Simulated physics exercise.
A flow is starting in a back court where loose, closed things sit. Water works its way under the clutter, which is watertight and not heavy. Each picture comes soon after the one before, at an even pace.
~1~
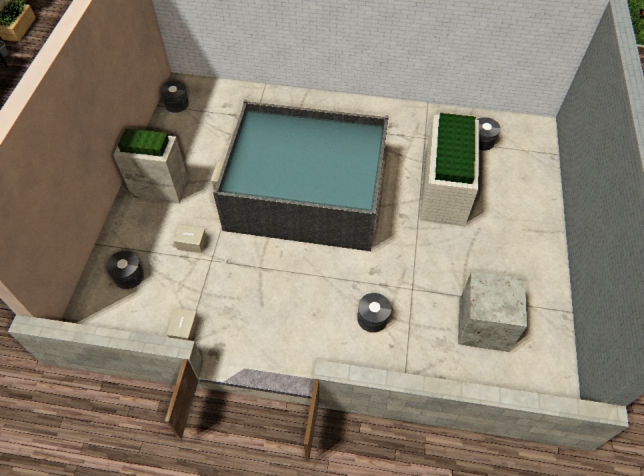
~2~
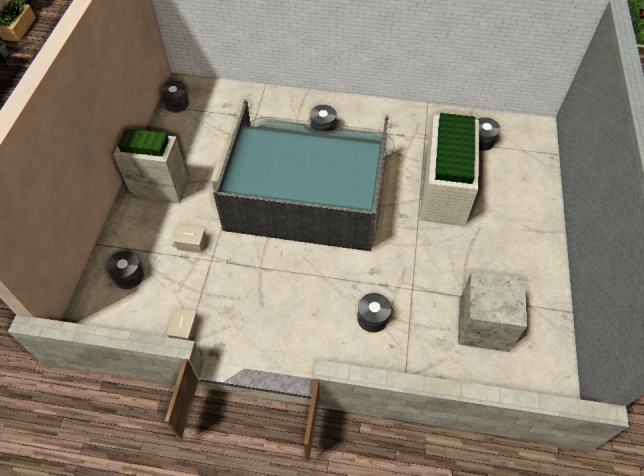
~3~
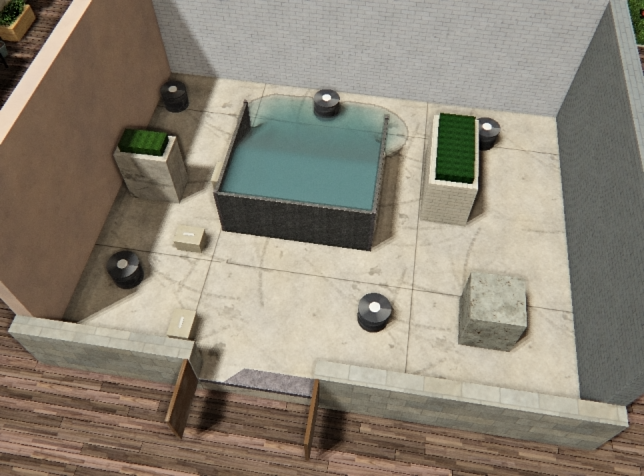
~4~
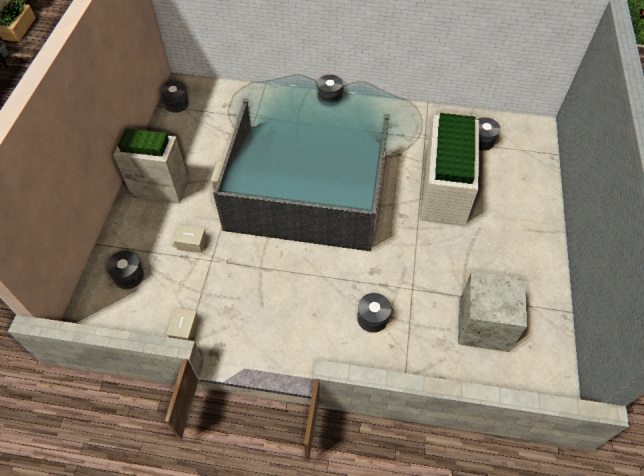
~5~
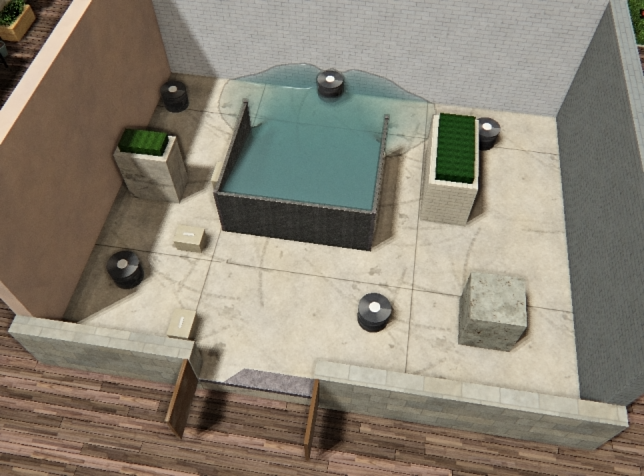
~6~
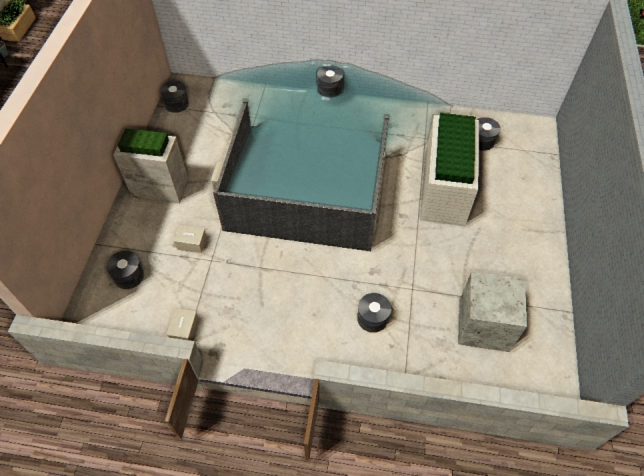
A dark-walled tank of blue-green water stands in a pale paved court enclosed by walls, seen from high above by a still camera. Dark round tubs sit around it, with green-topped planters to left and right and a grey block at lower right. The tank's back side drops away, revealing another tub, and water spreads out behind to the rear wall as that tub shifts slightly backward.
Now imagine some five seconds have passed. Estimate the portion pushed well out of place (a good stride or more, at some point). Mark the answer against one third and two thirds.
Two thirds or more of them.
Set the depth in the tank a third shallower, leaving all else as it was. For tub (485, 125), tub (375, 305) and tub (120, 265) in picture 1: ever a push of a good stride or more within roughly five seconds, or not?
In the order you named them: Went past the threshold, stayed within the threshold, stayed within the threshold.
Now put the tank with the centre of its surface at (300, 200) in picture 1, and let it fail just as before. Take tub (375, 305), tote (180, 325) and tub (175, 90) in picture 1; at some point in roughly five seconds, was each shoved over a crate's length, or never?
Item one not displaced far, item two travelled far enough, item three travelled far enough.
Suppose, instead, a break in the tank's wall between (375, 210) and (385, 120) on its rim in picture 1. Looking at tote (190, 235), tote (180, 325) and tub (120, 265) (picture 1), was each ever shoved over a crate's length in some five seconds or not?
Taking them in order, less than that, displaced that much, less than that.
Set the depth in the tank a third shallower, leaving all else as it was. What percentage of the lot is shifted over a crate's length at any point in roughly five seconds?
50 per cent.
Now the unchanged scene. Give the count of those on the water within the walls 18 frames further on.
That would be 3.
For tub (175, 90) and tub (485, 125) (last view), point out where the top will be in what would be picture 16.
Estimated positions: (160, 150) and (547, 184), approximately.
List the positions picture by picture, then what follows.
A tub is out of sight; a tote at (223, 172) rests on the ground; 0 of 8 have shifted, in the first picture.
A tub at (323, 114), on the bottom, close to its start; a tote at (223, 172) rests on the ground; 1 of 8 have shifted, in the second picture.
A tub at (327, 98) rests on the ground, a stride from its start; a tote at (223, 172), on the bottom; 1 of 8 have shifted, in the third picture.
A tub at (330, 83) rests on the ground, a stride from its start; a tote at (223, 172) rests on the ground; 1 of 8 have shifted, in the fourth picture.
A tub at (330, 79), afloat, a stride from its start; a tote at (223, 172) rests on the ground; 1 of 8 have shifted, in the fifth picture.
A tub at (330, 74), afloat, a stride from its start; a tote at (223, 172) rests on the ground; 1 of 8 have shifted, in the sixth picture.
A moment on, 1 of 8 are well off their spots; 1 afloat.
Next, 2 of 8 are well off their spots; 1 afloat.
Later, 3 of 8 are well off their spots; 3 afloat.
In the end, 7 of 8 are well off their spots, and 7 have been at some point; 7 afloat.
